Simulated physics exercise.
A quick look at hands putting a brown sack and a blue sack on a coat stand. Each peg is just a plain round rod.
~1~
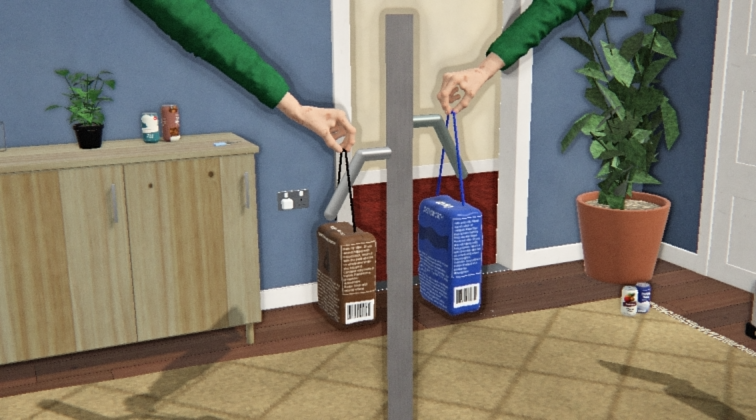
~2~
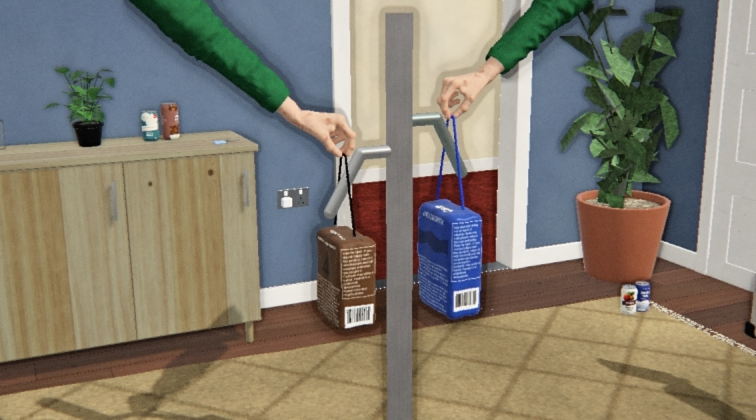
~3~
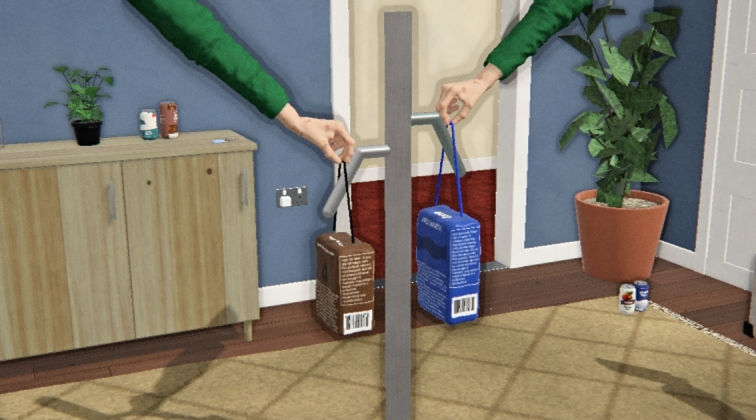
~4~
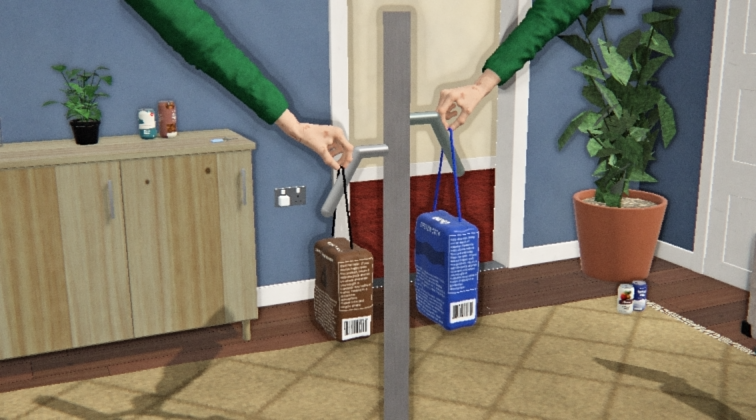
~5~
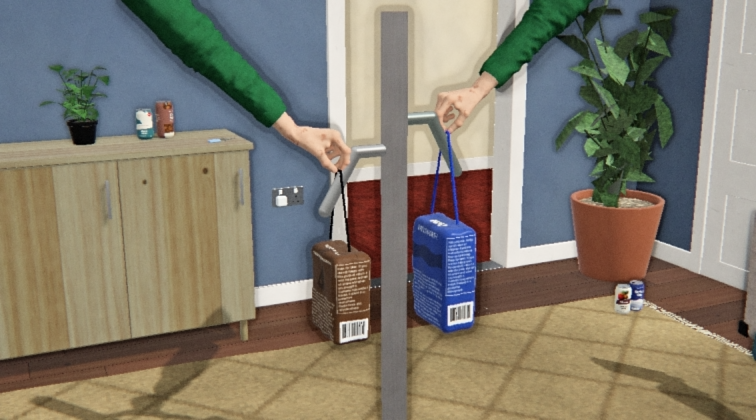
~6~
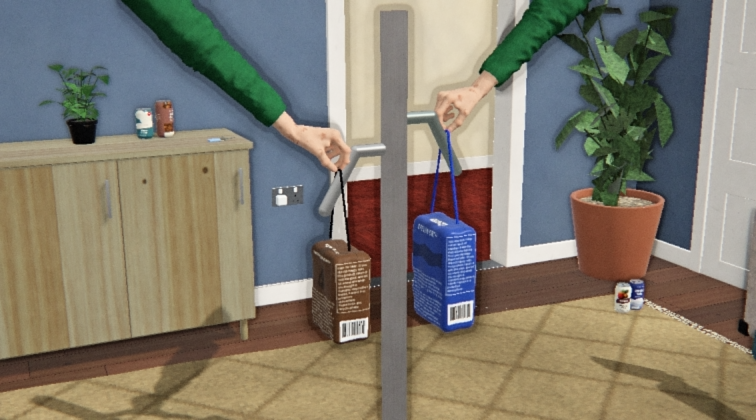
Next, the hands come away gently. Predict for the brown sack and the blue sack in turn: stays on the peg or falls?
Prediction: The brown sack falls; the blue sack falls.
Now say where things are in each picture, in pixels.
Brown sack (346, 273); blue sack (449, 255); left peg tip (330, 214); right peg tip (462, 173), in the first frame.
Brown sack (345, 277); blue sack (449, 258), in the second frame.
Brown sack (344, 283); blue sack (447, 264), in the third frame.
Brown sack (343, 289); blue sack (446, 270), in the fourth frame.
Brown sack (340, 292); blue sack (443, 272), in the fifth frame.
Brown sack (340, 291); blue sack (443, 271); left peg tip (325, 210), sloping steeply down; right peg tip (456, 170), sloping steeply down, in the sixth frame.
Then, 0.26 s after the last picture, brown sack falling near (342, 367); blue sack falling near (442, 344).
Then, 0.48 s after the last picture, brown sack on the floor; blue sack on the floor.
At rest, brown sack on the floor; blue sack on the floor. The brown sack drops to the floor and the blue sack comes down.
